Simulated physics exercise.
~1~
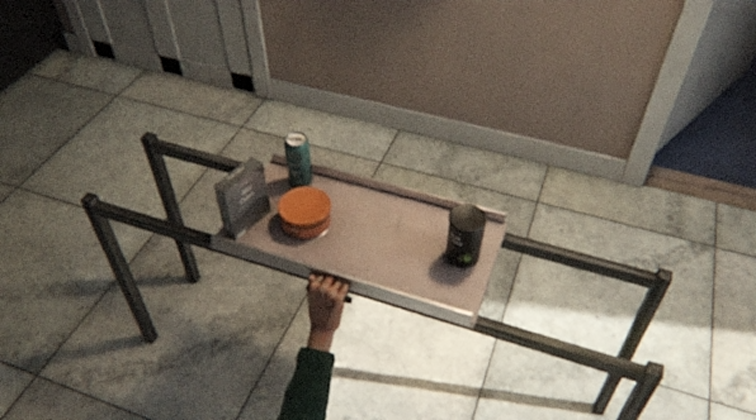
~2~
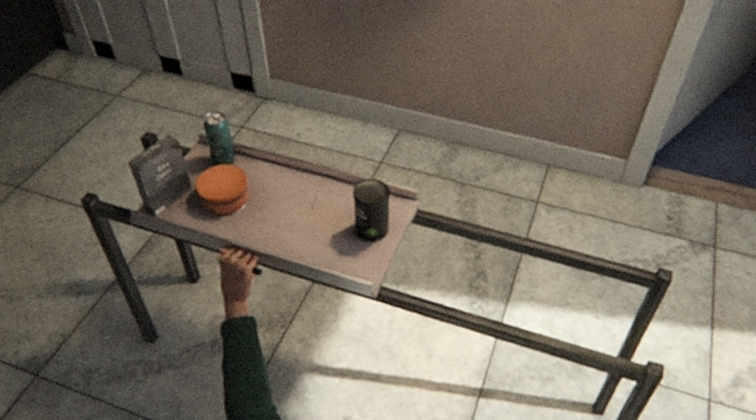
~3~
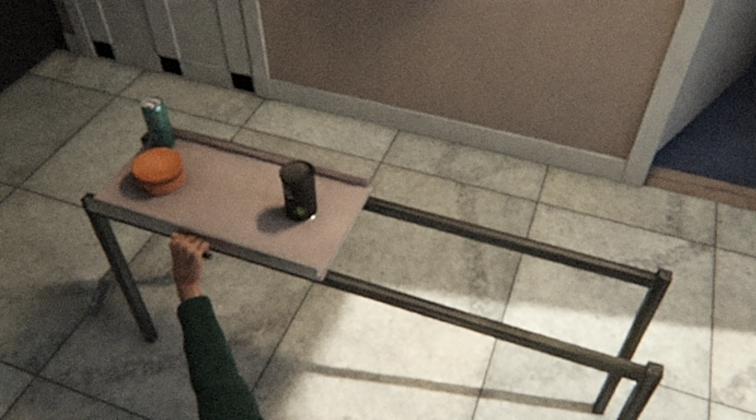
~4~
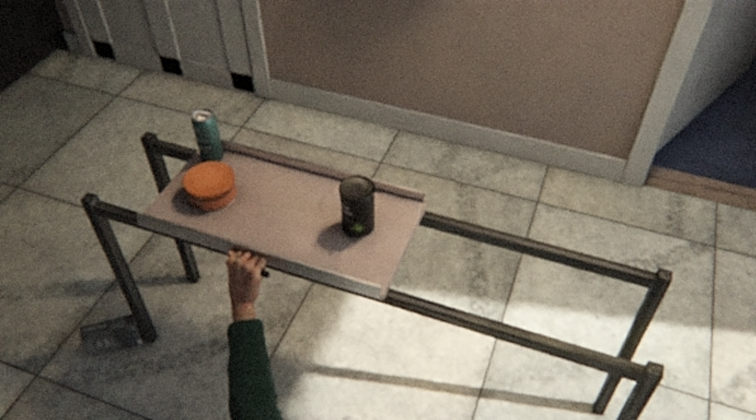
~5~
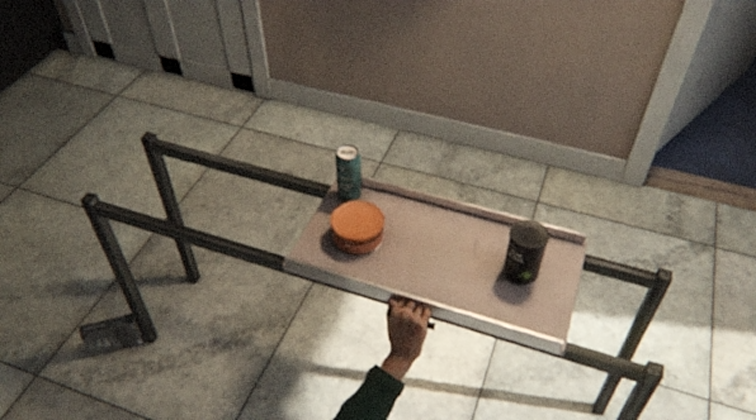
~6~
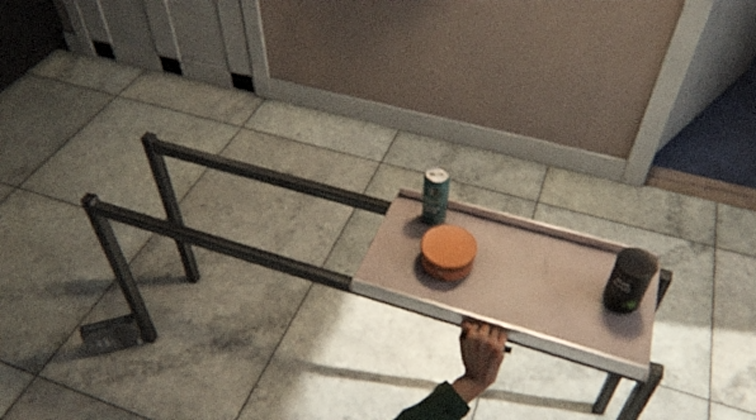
On a metal frame over a tiled floor, a hand pushed a sliding tray left, and a grey packet fell off the end to the floor; the hand then moved the tray far right, with the can, orange tub and black tin still upright on it.
